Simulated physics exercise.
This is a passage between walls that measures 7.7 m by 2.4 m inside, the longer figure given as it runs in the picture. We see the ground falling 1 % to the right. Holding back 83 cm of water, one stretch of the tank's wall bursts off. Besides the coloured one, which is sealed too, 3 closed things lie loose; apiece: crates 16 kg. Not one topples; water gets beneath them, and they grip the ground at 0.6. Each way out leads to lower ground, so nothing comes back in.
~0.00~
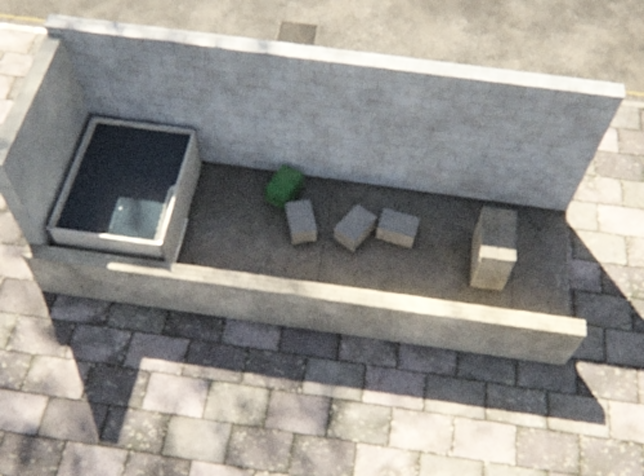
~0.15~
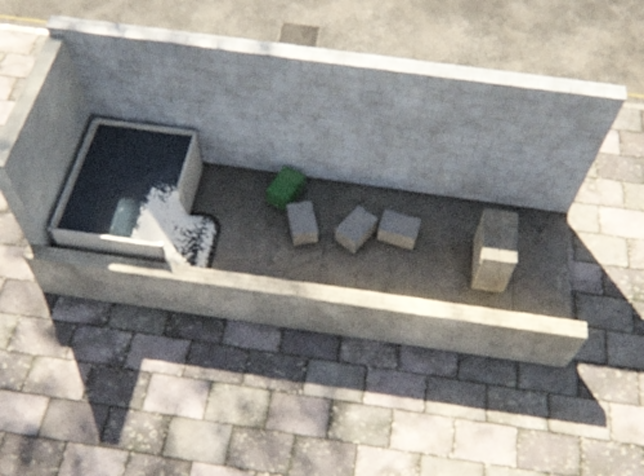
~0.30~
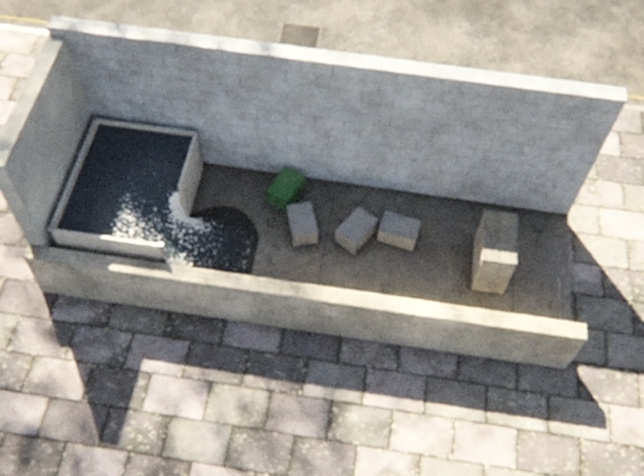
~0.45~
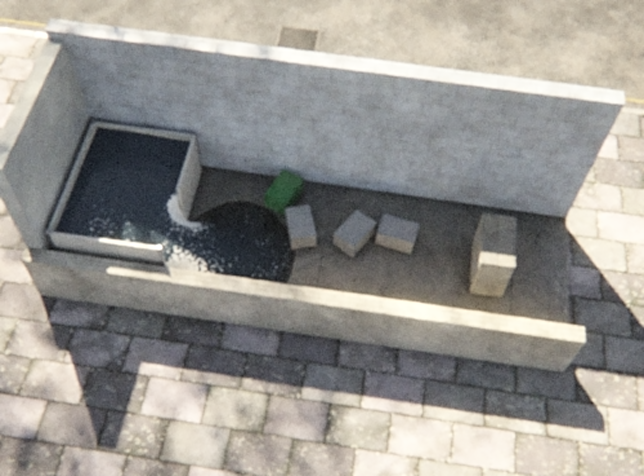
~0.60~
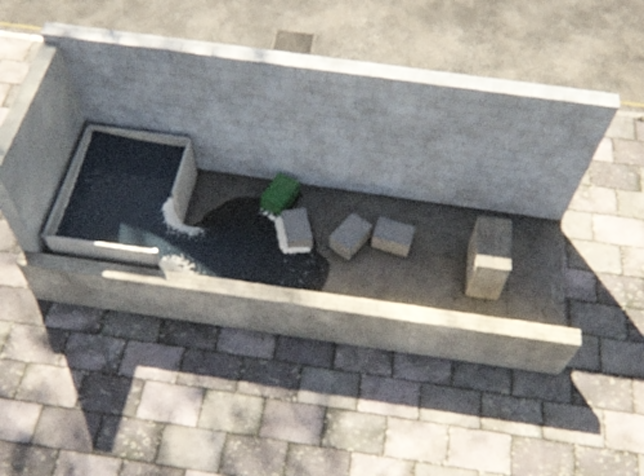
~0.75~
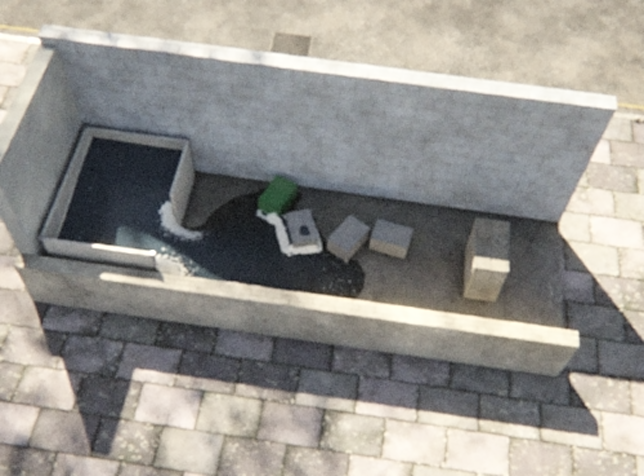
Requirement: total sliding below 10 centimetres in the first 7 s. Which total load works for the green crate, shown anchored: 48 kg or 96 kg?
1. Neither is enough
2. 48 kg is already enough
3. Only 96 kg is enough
Answer: 2.
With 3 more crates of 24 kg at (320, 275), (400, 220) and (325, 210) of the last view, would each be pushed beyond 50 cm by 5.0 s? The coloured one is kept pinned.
Well, in turn it's beyond that, then beyond that, and finally inside that.
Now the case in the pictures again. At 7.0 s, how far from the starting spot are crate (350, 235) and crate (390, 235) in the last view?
Gone out, gone out.
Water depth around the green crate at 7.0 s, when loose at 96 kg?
About 6 cm.
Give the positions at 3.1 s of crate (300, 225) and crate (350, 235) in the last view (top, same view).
I'd say close to (448, 211) and close to (505, 222).
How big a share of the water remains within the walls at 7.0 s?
Around 52 % of the water.
After 1.4 s the green crate would be 0 cm from its start with 48 kg and 0 cm from its start with 96 kg; 4 cm of water round it then.
After 3.1 s the green crate would be 0 cm from its start with 48 kg and 0 cm from its start with 96 kg; 6 cm of water round it then.
After 4.9 s the green crate would be 0 cm from its start with 48 kg and 0 cm from its start with 96 kg; 7 cm of water round it then.
After 7.0 s the green crate would be 0 cm from its start with 48 kg and 0 cm from its start with 96 kg; 6 cm of water round it then.
